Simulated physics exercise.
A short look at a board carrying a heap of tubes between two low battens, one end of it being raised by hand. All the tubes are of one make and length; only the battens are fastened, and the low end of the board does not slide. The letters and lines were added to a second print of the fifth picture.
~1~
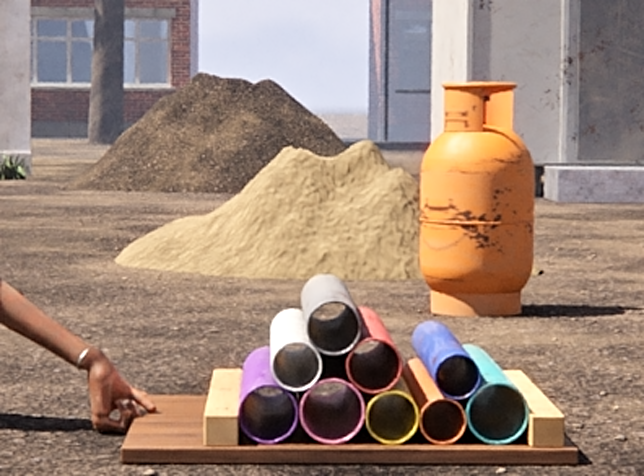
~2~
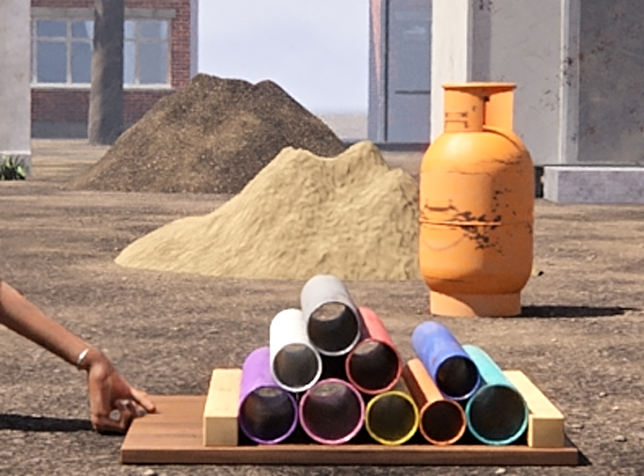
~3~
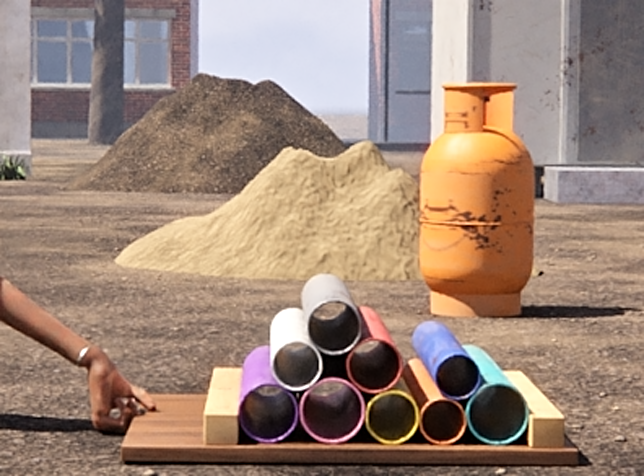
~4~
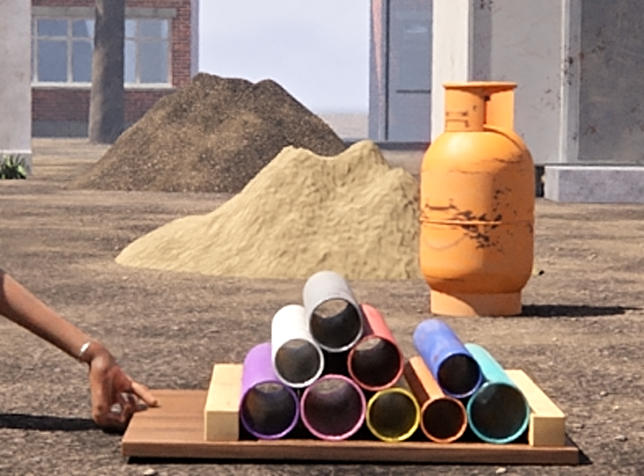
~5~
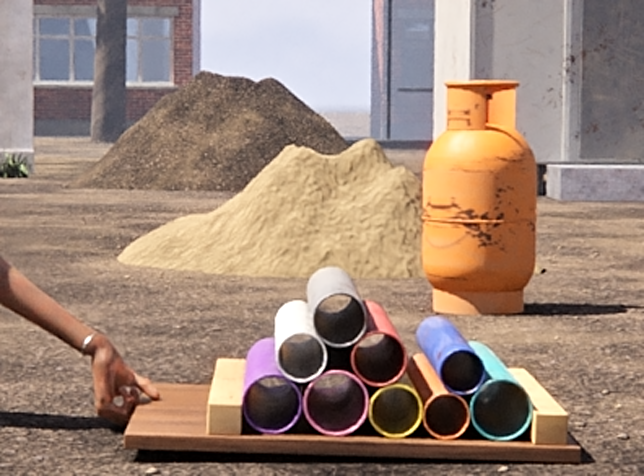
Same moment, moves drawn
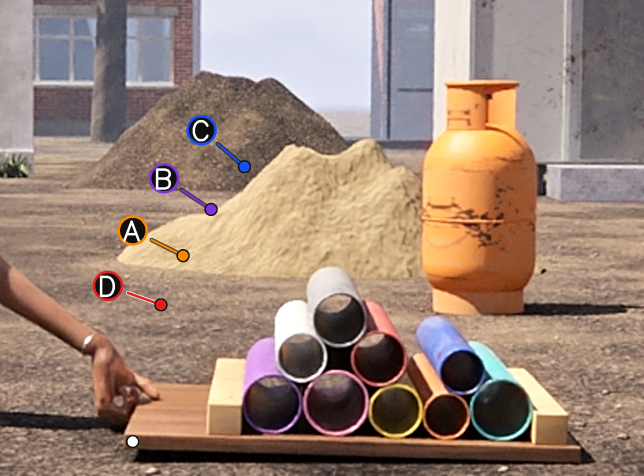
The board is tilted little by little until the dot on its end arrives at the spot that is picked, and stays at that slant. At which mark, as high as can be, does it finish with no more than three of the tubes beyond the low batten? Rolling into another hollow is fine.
Up to B.
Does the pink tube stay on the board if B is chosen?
The pink tube: Yes.
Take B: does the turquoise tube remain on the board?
Yes.
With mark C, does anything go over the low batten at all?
Yes, at C.
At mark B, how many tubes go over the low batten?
With B, three.
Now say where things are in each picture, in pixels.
The first frame shows pink tube (332, 411); yellow tube (392, 417); orange tube (443, 421).
The second frame shows orange tube (443, 422); turquoise tube (497, 414).
The third frame shows board (344, 412); purple tube (269, 413); blue tube (458, 376).
The fourth frame shows board (345, 409); purple tube (269, 409); pink tube (333, 408).
The fifth frame shows board (347, 406); purple tube (273, 404); pink tube (336, 403).
On the marked copy, A at (183, 256); B at (211, 209); C at (244, 167); D at (161, 305); the white dot at (133, 442).
Taking B. A third of the way, board at 19°.
Two thirds of the way, board at 33°.
When it is over, board at 33°, three over the low batten (red, blue, grey).
As for the rest, A three over the low batten (red, blue, grey); C four over the low batten (red, white, blue, grey); D none over the low batten.
